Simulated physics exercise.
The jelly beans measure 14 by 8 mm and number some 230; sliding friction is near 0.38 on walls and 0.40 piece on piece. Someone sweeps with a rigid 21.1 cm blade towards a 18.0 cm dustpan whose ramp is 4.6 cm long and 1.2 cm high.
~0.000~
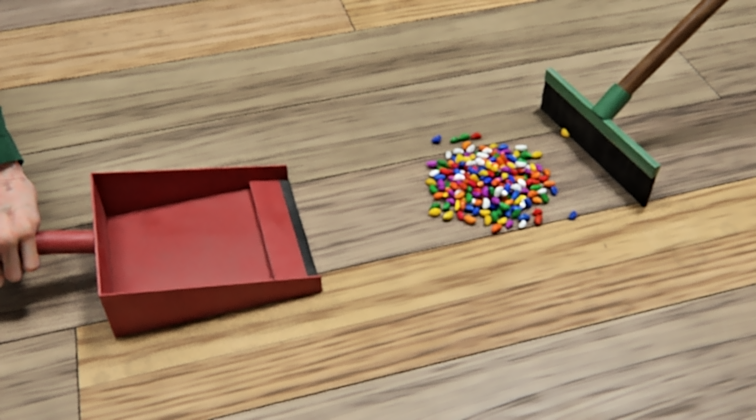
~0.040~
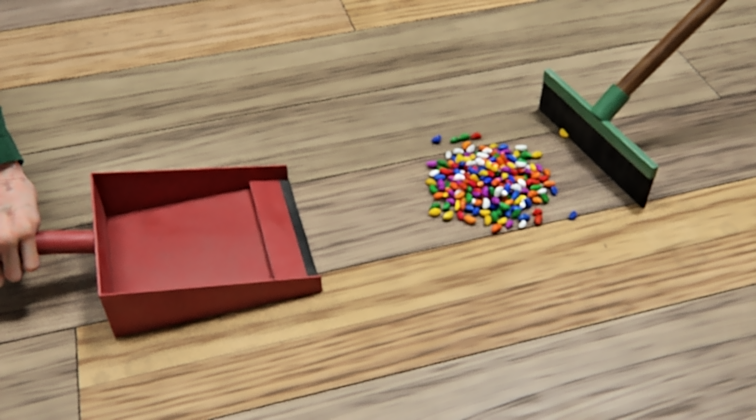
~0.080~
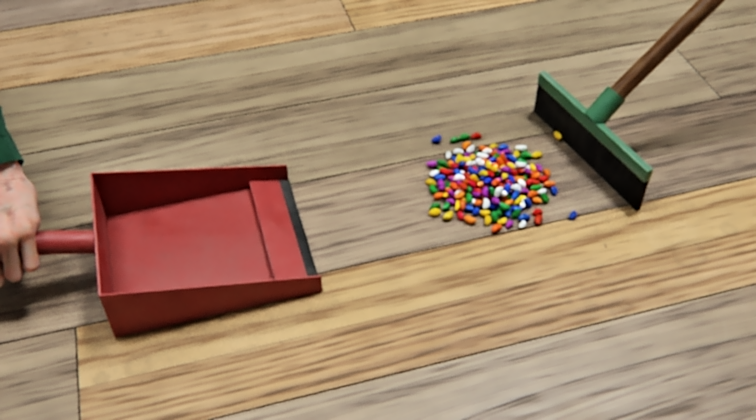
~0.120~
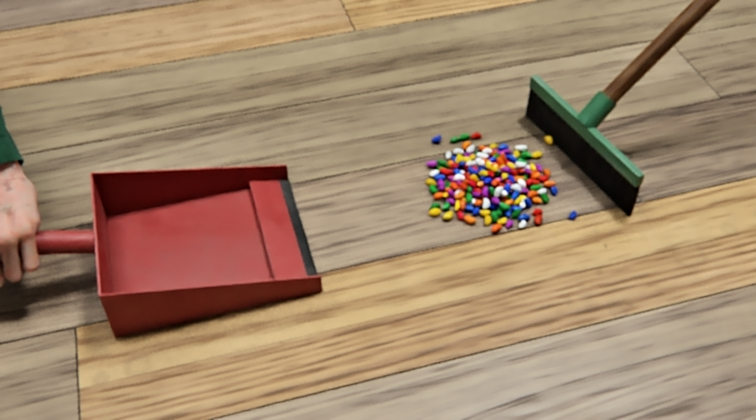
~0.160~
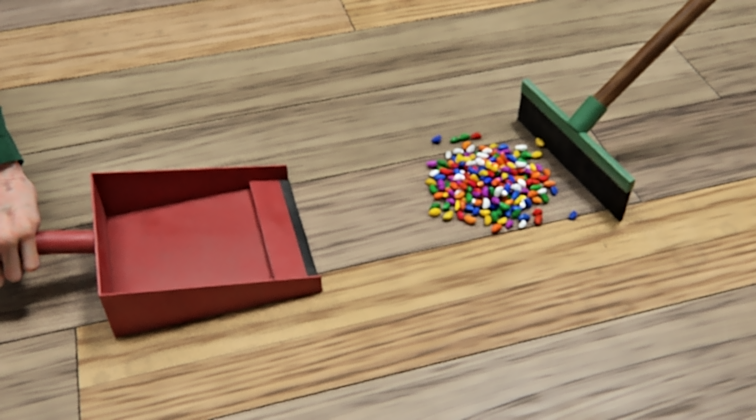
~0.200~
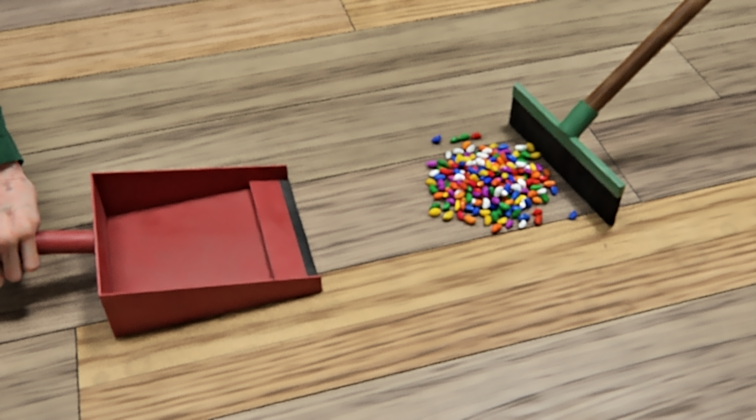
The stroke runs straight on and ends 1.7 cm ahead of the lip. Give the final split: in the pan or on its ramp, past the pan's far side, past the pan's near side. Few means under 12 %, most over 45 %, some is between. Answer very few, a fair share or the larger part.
In the pan or on its ramp: A fair share; past the pan's far side: Very few; past the pan's near side: A fair share.
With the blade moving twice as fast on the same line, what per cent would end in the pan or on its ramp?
In that case some 30 per cent.
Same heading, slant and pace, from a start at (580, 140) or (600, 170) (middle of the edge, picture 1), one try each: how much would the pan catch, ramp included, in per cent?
Some 25 and 15 per cent.
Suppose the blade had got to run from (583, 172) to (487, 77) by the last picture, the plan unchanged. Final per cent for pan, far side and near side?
Pan 5, far 20, near 5.
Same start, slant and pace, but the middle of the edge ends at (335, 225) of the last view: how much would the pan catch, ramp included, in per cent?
Some 25 per cent.
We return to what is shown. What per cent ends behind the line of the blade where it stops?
Roughly 20 per cent.
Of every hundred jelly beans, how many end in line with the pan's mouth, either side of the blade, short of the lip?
About 40 per cent.
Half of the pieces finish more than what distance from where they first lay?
About 24 cm.
Then, at 0.59 s, middle of the blade 19 cm from the lip; 0 % over the lip, far side 5 %, near side 5 %.
After 0.85 s, middle of the blade 10 cm from the lip; 0 % over the lip, far side 5 %, near side 20 %.
After 1.21 s, middle of the blade 4 cm from the lip; 25 % over the lip, far side 10 %, near side 30 %.
In the end, at 2.6 s, pan 25 %, far side 10 %, near side 30 %, in front of the lip or behind the blade 40 %.
